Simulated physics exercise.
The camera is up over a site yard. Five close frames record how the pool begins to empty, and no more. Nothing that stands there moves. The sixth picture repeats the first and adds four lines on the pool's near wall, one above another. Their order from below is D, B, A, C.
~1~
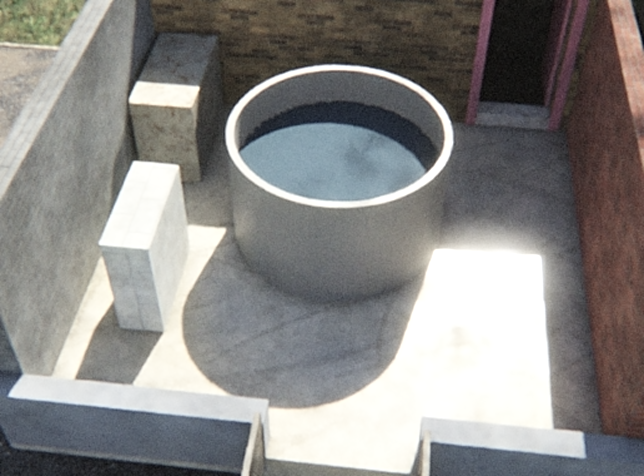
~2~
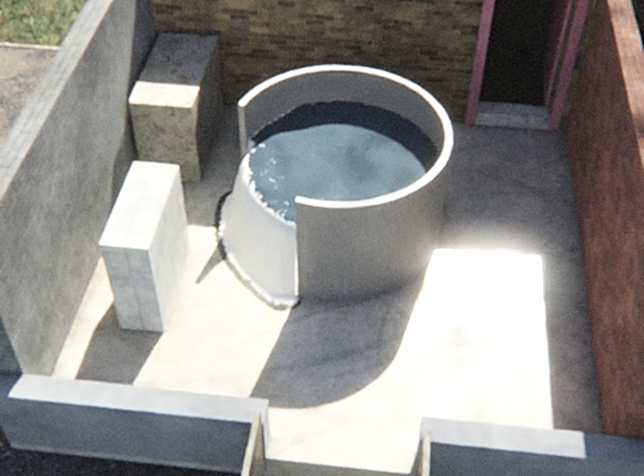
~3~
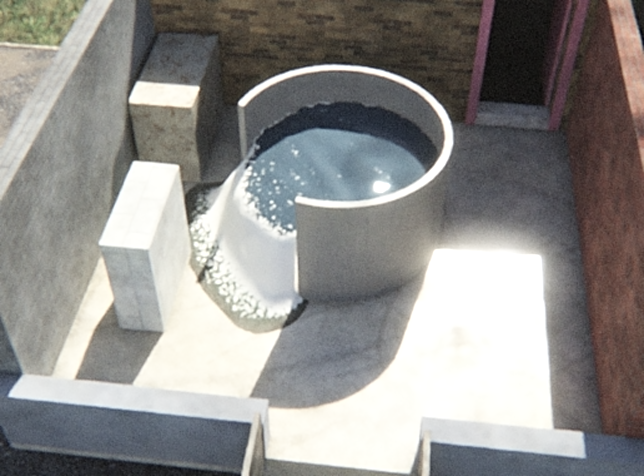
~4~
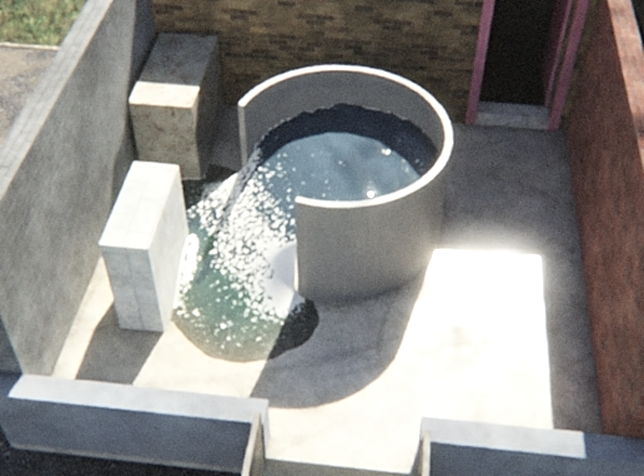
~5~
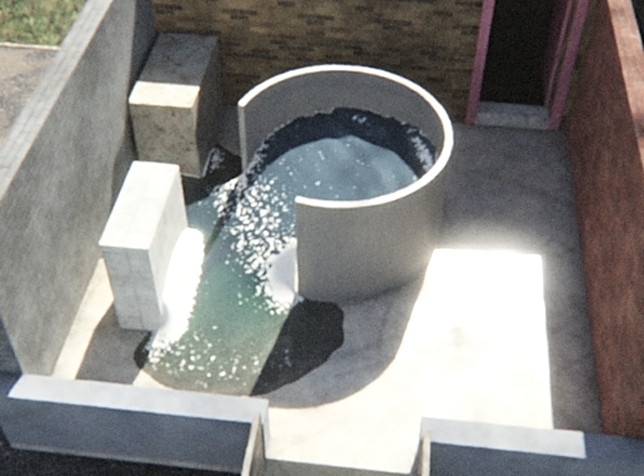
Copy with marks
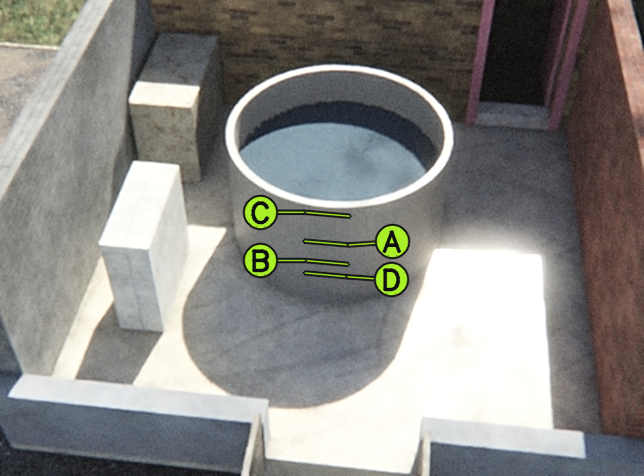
At the start, water sits still in a round grey tank in a walled concrete yard, with a pink-framed doorway behind. The left side of the tank wall opens and water pours out onto the ground. Foaming, greenish water spreads around the pale block and toward the front wall as the tank's level drops.
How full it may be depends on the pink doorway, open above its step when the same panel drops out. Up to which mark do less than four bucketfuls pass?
Choose A.
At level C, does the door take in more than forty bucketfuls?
No, less.
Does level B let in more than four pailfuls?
No.
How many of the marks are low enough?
Three.
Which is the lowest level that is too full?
That is level C.
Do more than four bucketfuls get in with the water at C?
Yes, it does.
On the marked copy, A at (326, 243); B at (326, 262); C at (326, 214); D at (326, 274); from the bottom up D, B, A, C.
With A, a bucket or two gets in.
With B, nothing gets over.
With C, about 12 bucketfuls get in.
With D, nothing gets over.
